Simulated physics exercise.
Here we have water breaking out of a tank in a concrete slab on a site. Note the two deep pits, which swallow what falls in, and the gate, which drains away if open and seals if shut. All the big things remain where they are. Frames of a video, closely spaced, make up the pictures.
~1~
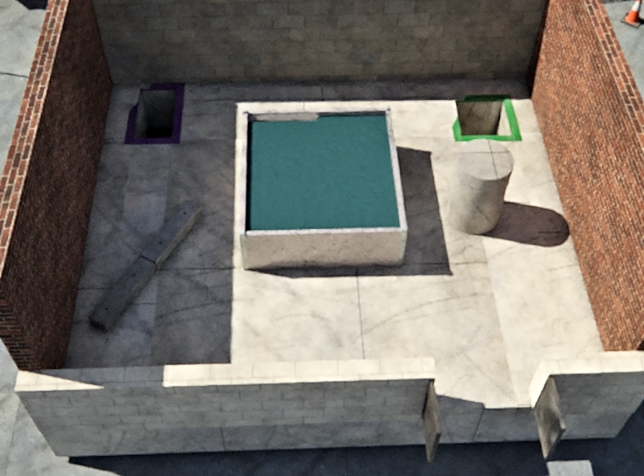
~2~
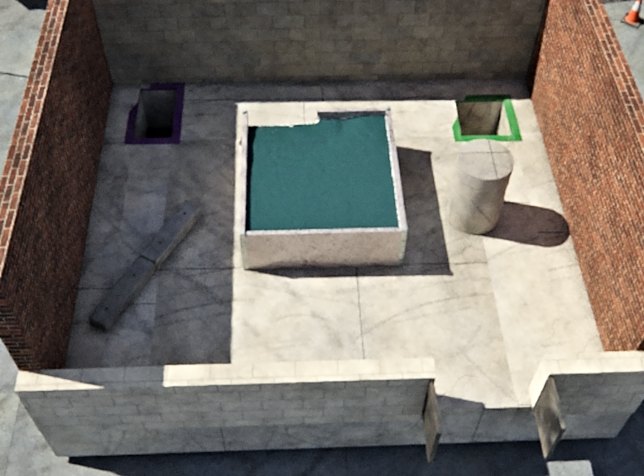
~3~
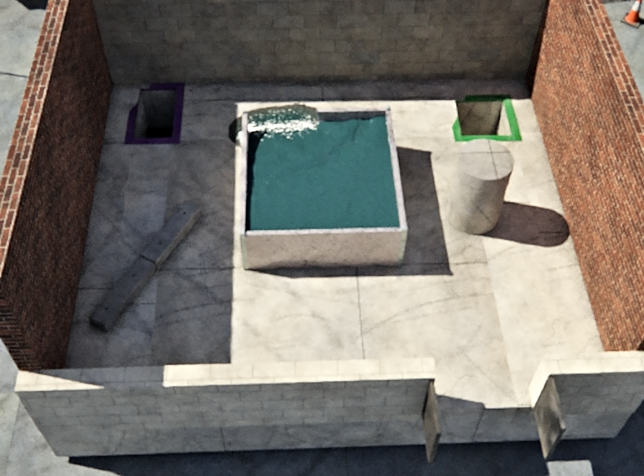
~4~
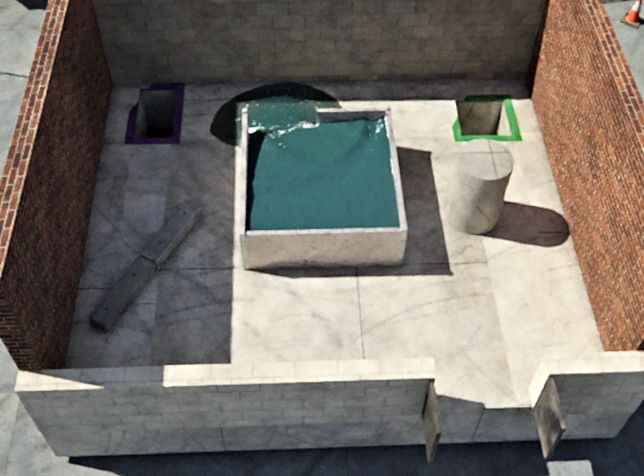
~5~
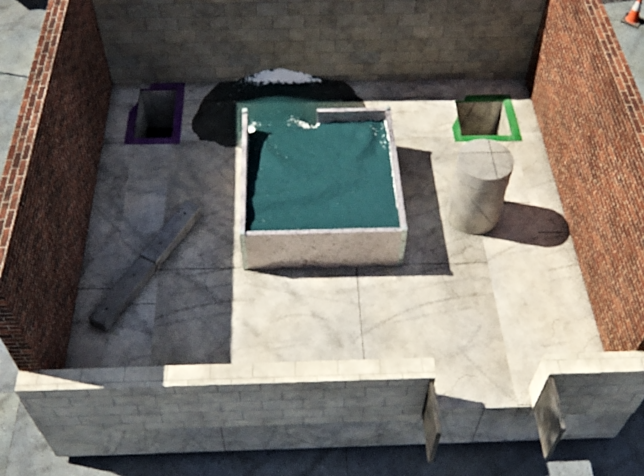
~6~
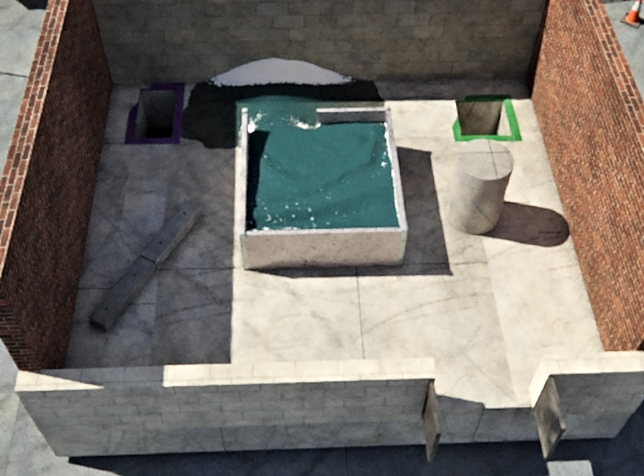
A walled concrete yard held a square tank of green water, which dipped at the back, then poured foaming through a gap in the far side and spread in a dark pool along the back wall.
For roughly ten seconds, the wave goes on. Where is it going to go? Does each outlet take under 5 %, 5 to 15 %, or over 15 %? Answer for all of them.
Answer: The gate takes under 5 %; the purple pit takes over 15 %; the green pit takes over 15 %.
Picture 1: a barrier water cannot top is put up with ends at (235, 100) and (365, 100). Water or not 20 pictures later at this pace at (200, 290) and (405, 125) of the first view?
Spared, then submerged.
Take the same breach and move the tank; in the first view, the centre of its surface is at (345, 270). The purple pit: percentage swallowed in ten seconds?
Purple: 30 %.
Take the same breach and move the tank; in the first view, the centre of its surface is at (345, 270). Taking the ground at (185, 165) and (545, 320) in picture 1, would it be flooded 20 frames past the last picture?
Well, the first one would be soaked, and the second one bone-dry.
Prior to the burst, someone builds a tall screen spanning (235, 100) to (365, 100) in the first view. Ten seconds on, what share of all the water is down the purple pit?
Share for the purple pit - 35 percent.
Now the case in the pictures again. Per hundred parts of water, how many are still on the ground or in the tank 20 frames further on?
That comes to around 76 in a hundred.
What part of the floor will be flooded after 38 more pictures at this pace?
Near 50 in a hundred.
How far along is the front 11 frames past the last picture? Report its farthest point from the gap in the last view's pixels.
Roughly at (524, 82).
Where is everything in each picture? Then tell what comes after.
In the first picture, still water in the tank at (320, 171).
In the second picture, the front is at a hidden place, out from the gap on the tank's far side.
In the third picture, water pours out on the tank's far side and has run to (304, 108).
In the fourth picture, the front is at (295, 87), out from the gap on the tank's far side.
In the fifth picture, the front is at (229, 82), out from the gap on the tank's far side.
In the sixth picture, water pours out on the tank's far side and has run to (365, 81).
A moment on, water covers 15 % of the floor; the gate 0 %, the purple pit 2 %, the green pit 0 %.
Next, water covers 25 % of the floor; the gate 0 %, the purple pit 8 %, the green pit 2 %.
Then, water covers 35 % of the floor; the gate 0 %, the purple pit 18 %, the green pit 7 %.
Later, water covers 50 % of the floor; the gate 0 %, the purple pit 29 %, the green pit 13 %.
In the end, water covers 60 % of the floor; the gate 2 %, the purple pit 37 %, the green pit 19 %.
